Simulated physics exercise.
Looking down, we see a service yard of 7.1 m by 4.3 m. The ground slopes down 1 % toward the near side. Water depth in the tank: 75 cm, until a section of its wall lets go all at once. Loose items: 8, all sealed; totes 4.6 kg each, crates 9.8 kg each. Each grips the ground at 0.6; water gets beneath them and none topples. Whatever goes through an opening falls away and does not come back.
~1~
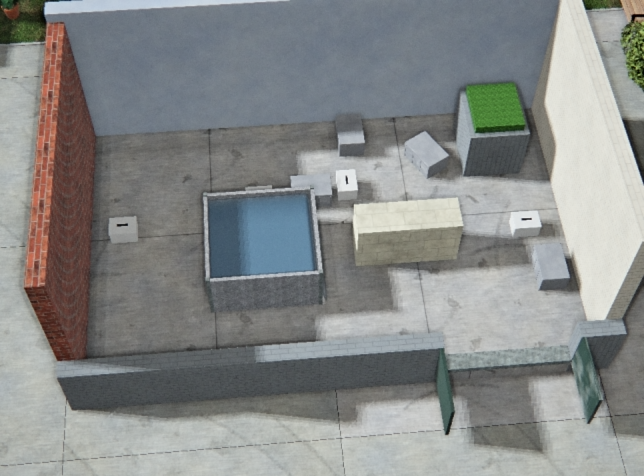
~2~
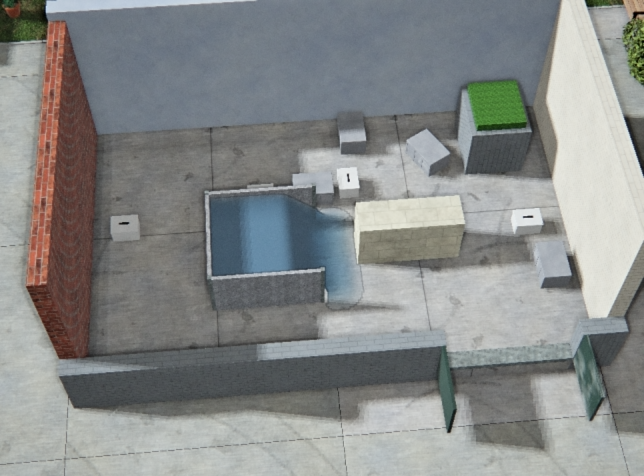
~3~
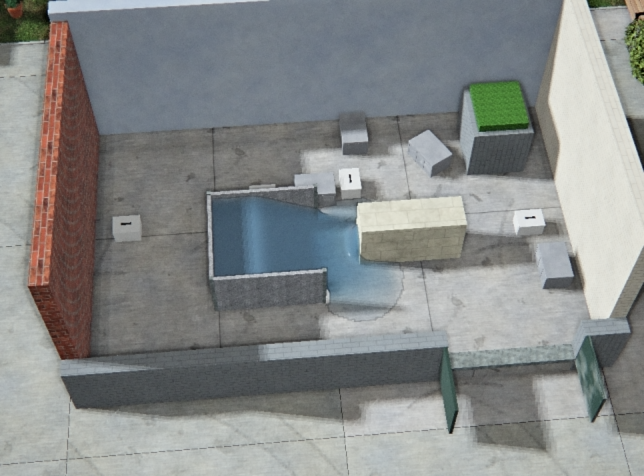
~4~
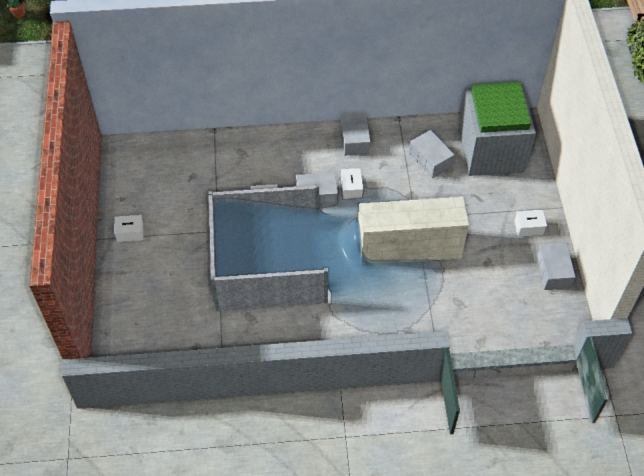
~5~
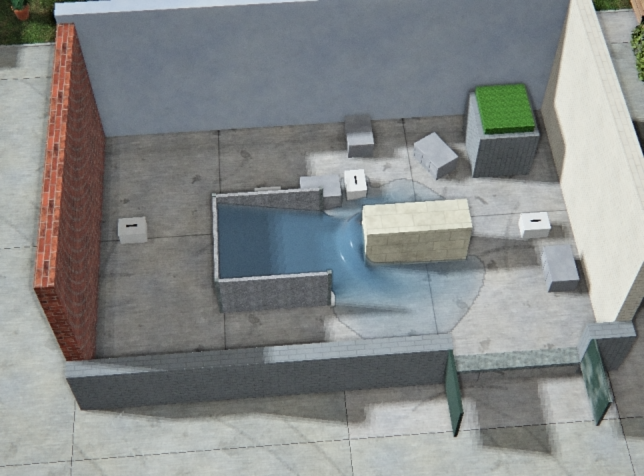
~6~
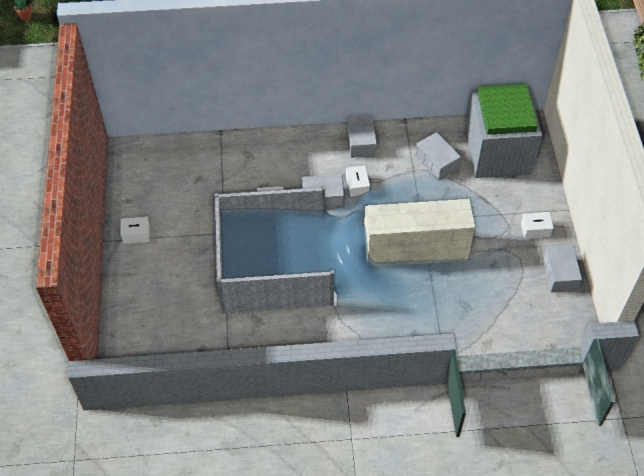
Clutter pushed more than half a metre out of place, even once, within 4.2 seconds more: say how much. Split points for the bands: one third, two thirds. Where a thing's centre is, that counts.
My call: One third to two thirds.
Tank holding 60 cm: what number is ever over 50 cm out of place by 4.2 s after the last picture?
That would make 5 of them.
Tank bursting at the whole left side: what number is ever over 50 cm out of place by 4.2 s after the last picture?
Count: 4.
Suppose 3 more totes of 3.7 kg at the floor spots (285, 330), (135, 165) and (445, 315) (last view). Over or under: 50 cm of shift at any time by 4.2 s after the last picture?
Result, in sequence: Below the mark / below the mark / above the mark.
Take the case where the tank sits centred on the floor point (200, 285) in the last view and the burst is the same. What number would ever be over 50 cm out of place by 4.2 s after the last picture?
Count: 5.
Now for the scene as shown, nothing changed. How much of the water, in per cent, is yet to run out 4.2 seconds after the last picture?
Close to 80 in a hundred parts remain.
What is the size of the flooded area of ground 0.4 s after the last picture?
Around 13 m2 of it.
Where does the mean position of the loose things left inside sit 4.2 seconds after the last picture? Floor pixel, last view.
Roughly at (336, 200).
Then, 0.4 s after the last picture 0 of 8 are over 50 cm from their spots; 0 afloat.
Then, 1.5 s after the last picture 2 of 8 are over 50 cm from their spots; 3 afloat.
Then, 2.8 s after the last picture 3 of 8 are over 50 cm from their spots; 4 afloat.
Then, 4.2 s after the last picture 4 of 8 are over 50 cm from their spots, and 5 have been at some point; 4 afloat.
